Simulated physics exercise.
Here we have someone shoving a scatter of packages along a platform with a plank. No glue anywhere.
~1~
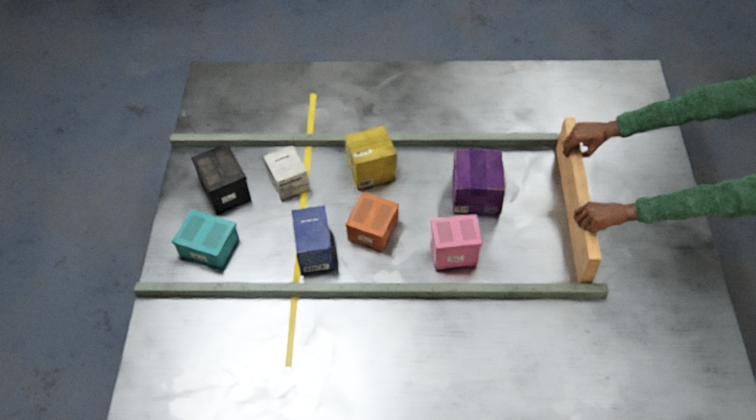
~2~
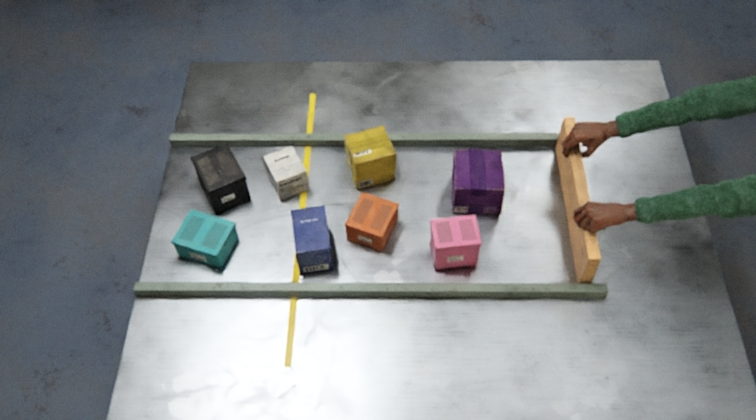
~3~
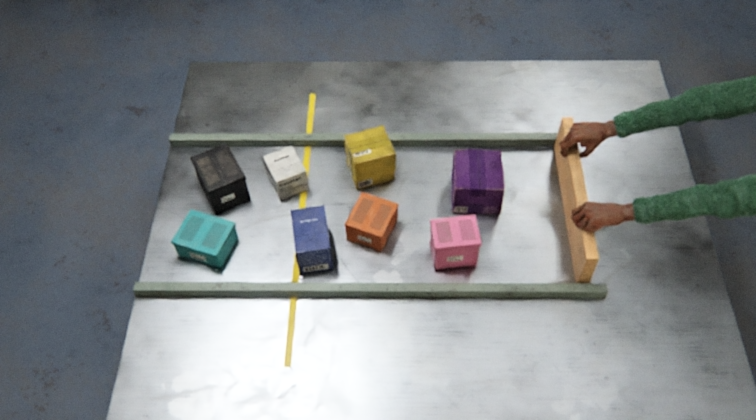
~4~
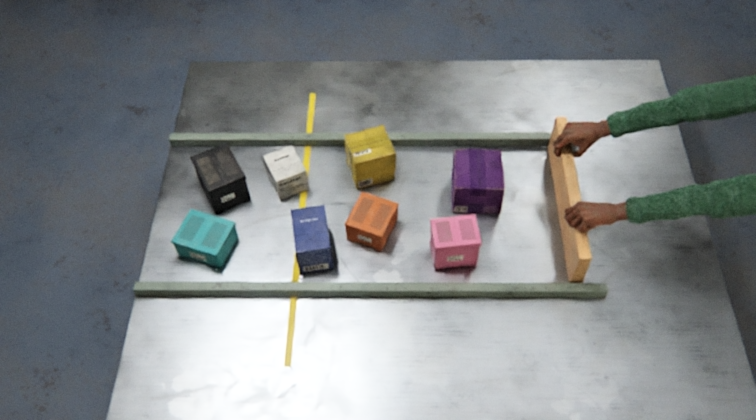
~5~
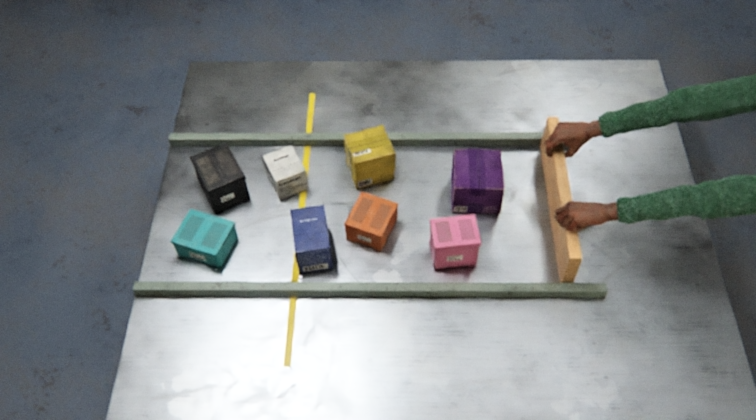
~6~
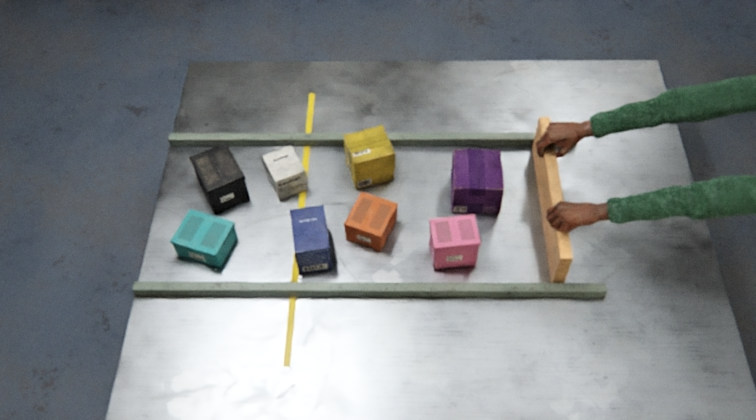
At the start, colourful boxes sit scattered between two rails on a metal platform crossed by a yellow line, while two green-sleeved arms hold a wooden plank at the right. The hands then slide the plank a short way left toward the purple and pink boxes, which stay still.
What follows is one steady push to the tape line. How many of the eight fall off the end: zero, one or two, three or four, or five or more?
The number that fall off is zero.
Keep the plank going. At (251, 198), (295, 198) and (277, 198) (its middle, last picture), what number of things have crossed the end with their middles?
Place by place, 2, 0 and 0.
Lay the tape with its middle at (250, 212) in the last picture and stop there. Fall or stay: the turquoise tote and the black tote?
The turquoise tote is lost, the black tote drops off.
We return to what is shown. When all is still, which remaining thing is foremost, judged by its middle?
The turquoise tote.
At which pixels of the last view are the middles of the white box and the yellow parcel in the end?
The white box stops around (234, 186); the yellow parcel around (237, 151).
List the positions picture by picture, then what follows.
In the first picture, turquoise tote (207, 240); black tote (222, 179); white box (287, 173); plank (577, 198); tape (302, 213).
In the second picture, black tote (221, 179); purple box (477, 182).
In the third picture, white box (286, 173); orange tote (372, 222).
In the fourth picture, turquoise tote (206, 239); blue box (312, 239).
In the fifth picture, black tote (221, 179); plank (559, 198).
In the sixth picture, turquoise tote (205, 239); black tote (220, 179); white box (285, 173); plank (551, 198); tape (301, 212).
A little later, none off yet; turquoise tote at rest near (205, 239); black tote at rest near (220, 179); white box at rest near (285, 173).
Next, none off yet; turquoise tote at rest near (205, 239); black tote at rest near (220, 179); white box shifted a little near (280, 174).
When it is over, the number that fall off is zero.
